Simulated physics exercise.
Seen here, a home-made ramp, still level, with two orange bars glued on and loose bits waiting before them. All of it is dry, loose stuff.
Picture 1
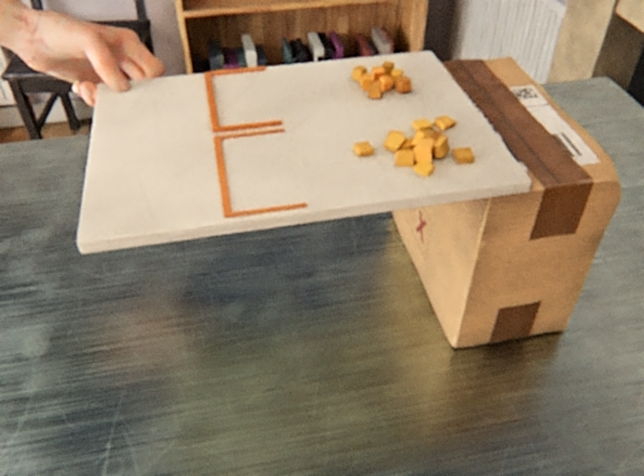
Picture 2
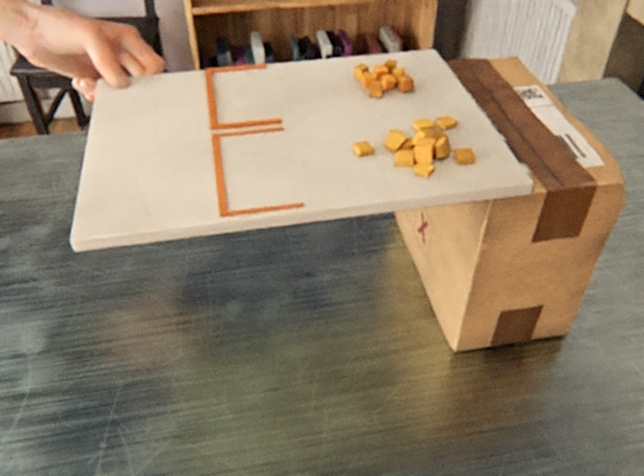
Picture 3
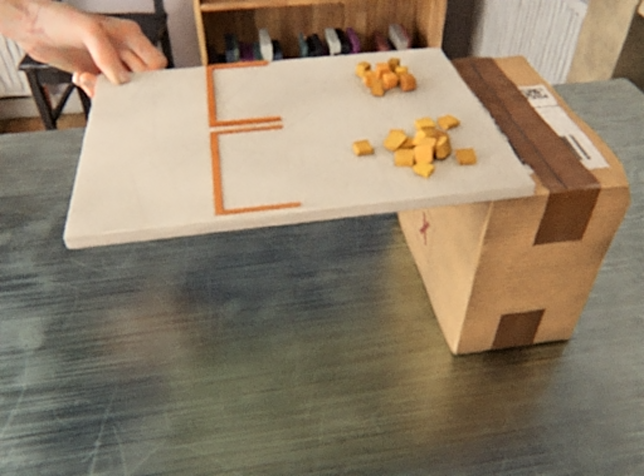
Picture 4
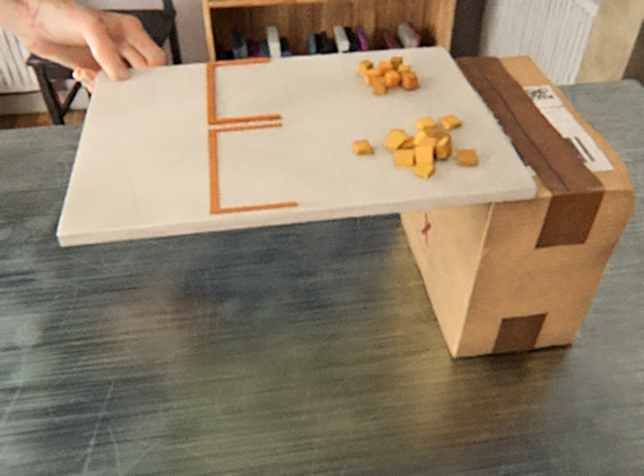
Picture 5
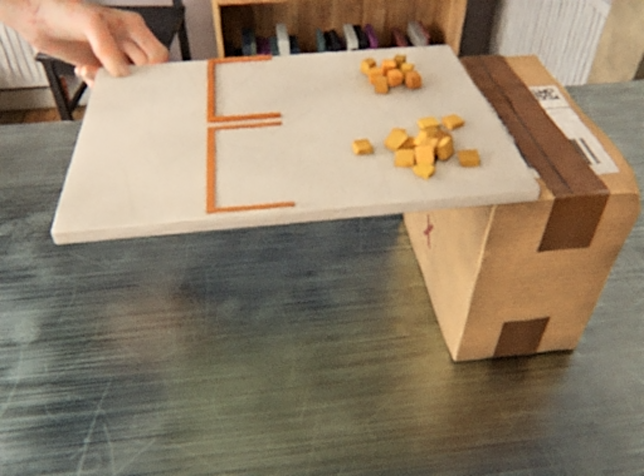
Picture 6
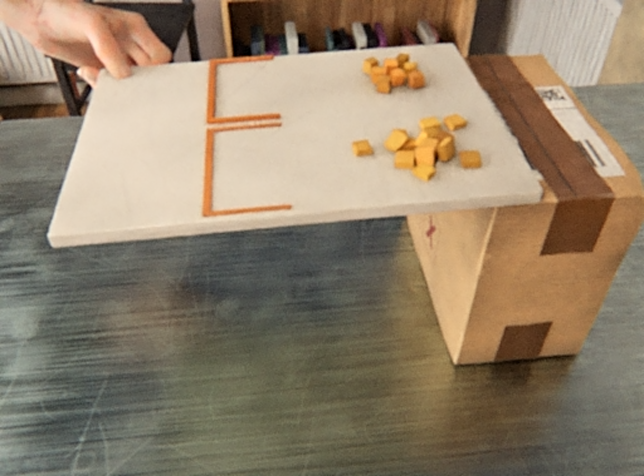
On a dark tabletop, a hand holds a board of small cubes nearly still against a box.
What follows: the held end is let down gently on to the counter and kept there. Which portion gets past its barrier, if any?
In order: The front portion overcomes its barrier; the back portion overcomes its barrier.
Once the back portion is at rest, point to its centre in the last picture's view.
Resting centre, last frame: Approx. (39, 259) px.
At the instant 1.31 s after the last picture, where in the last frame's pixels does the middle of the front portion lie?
(388, 173) or thereabouts.
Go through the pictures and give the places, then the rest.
The first frame shows held end of the board at (94, 238), level; box at (483, 198), tall, over half the board's length; front portion at (417, 139), a few cereal squares; back portion at (378, 75), a few croutons; front bar at (222, 174), much lower than a piece; back bar at (211, 100), much lower than a piece.
The second frame shows held end of the board at (88, 236), level; back portion at (380, 73).
The third frame shows held end of the board at (82, 233), level; front portion at (419, 138).
The fourth frame shows held end of the board at (76, 230), level; back portion at (385, 70).
The fifth frame shows held end of the board at (70, 228), level; front portion at (421, 138).
The sixth frame shows held end of the board at (67, 231), down by 1°; box at (499, 205); front portion at (421, 139), not moving; back portion at (397, 78), not moving; front bar at (208, 169); back bar at (211, 90).
Then, 0.58 s after the last picture, board sloping at 12°; front portion where it was; back portion where it was.
Then, 1.31 s after the last picture, board sloping at 25°; front portion on its way down; back portion where it was.
Then, 2.10 s after the last picture, board sloping at 40°; front portion all past its bar; back portion all past its bar.
At rest, board resting at 41°; front portion all past its bar; back portion all past its bar.
